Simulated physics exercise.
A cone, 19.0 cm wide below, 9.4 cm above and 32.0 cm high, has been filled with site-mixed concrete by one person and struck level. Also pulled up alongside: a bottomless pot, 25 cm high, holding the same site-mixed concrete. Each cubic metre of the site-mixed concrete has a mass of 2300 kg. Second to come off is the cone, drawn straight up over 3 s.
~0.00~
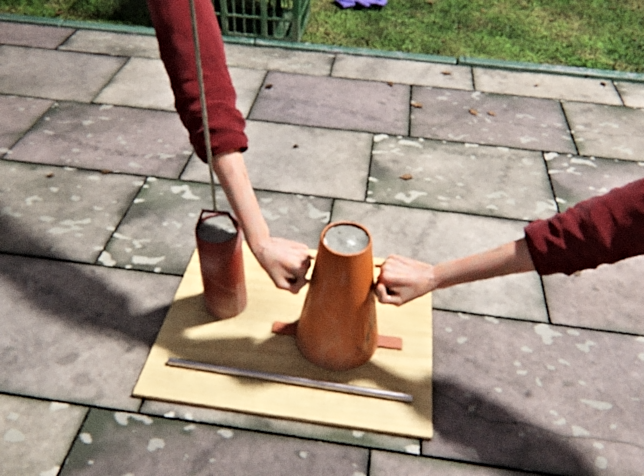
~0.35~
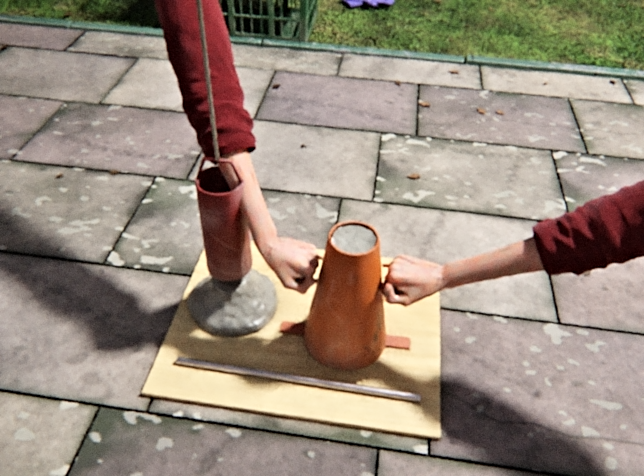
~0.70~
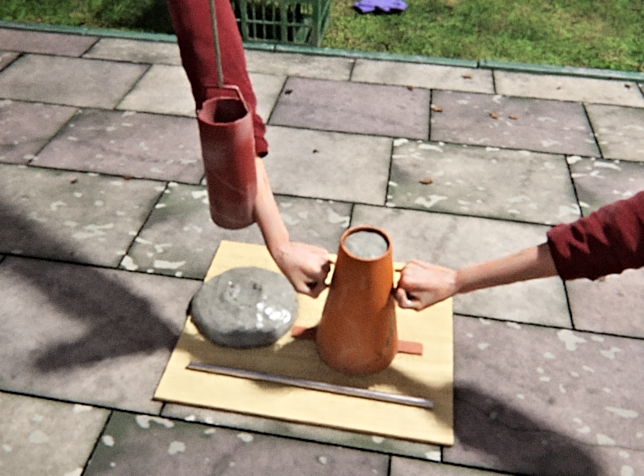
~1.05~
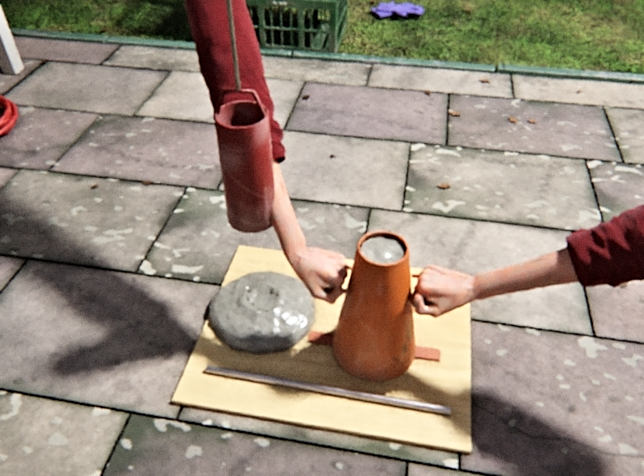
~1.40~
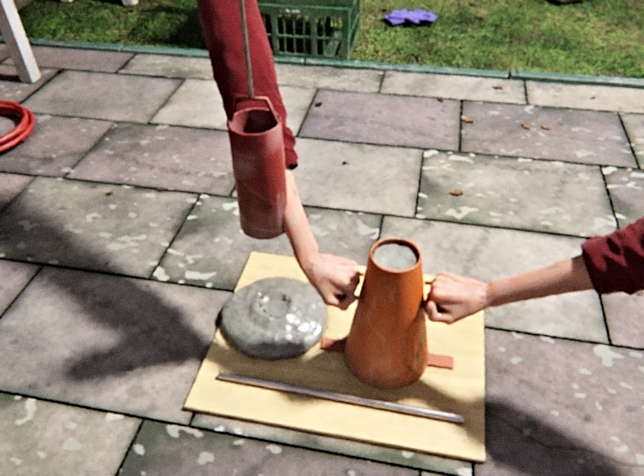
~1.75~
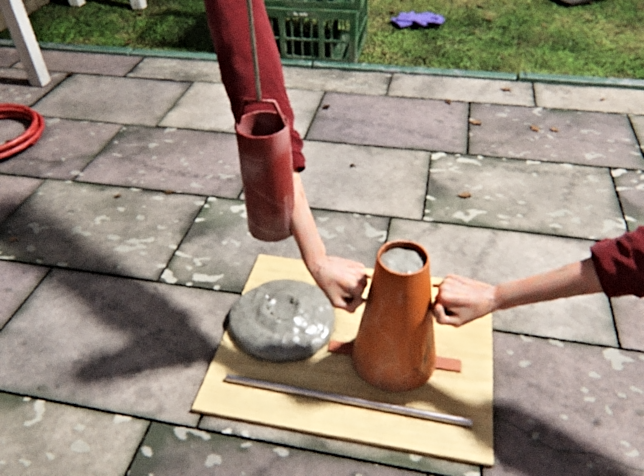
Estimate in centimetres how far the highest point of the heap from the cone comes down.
The highest point comes down roughly 25 centimetres.
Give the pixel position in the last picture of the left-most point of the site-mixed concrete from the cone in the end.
I'd point to somewhere near (308, 357).
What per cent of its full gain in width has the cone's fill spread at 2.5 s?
Roughly 80 per cent.
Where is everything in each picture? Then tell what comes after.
The first frame shows middle of the pot's mouth at (218, 229), still down; middle of the cone's top at (346, 239), not yet moved.
The second frame shows middle of the pot's mouth at (220, 180), raised 13 cm; what the pot left 9.6 cm high and 22 cm wide, top at (231, 277); middle of the cone's top at (354, 238), not yet moved.
The third frame shows middle of the pot's mouth at (224, 112), raised 31 cm; what the pot left 5.0 cm high and 27 cm wide, top at (245, 294); middle of the cone's top at (366, 243), not yet moved.
The fourth frame shows middle of the pot's mouth at (241, 115), raised 31 cm; what the pot left 5.0 cm high and 27 cm wide, top at (262, 299); middle of the cone's top at (383, 248), not yet moved.
The fifth frame shows middle of the pot's mouth at (254, 122), raised 31 cm; what the pot left 5.0 cm high and 27 cm wide, top at (274, 306); middle of the cone's top at (396, 255), not yet moved.
The sixth frame shows middle of the pot's mouth at (262, 125), raised 31 cm; what the pot left 5.0 cm high and 27 cm wide, top at (282, 308); middle of the cone's top at (403, 258), not yet moved.
After 2.5 s, the cone is up 7.5 cm; the site-mixed concrete has come down 21 cm to 11 cm and is 37 cm wide.
After 3.3 s, the cone is up 21 cm; the site-mixed concrete has come down 25 cm to 7.0 cm and is 41 cm wide.
After 4.0 s, the cone is up 32 cm; the site-mixed concrete has come down 25 cm to 7.0 cm and is 41 cm wide.
After 4.9 s, the cone is clear; the site-mixed concrete has come down 25 cm to 6.9 cm and is 41 cm wide.
After 5.5 s, at rest, the cone is clear; the site-mixed concrete has come down 25 cm to 6.9 cm and is 41 cm wide.
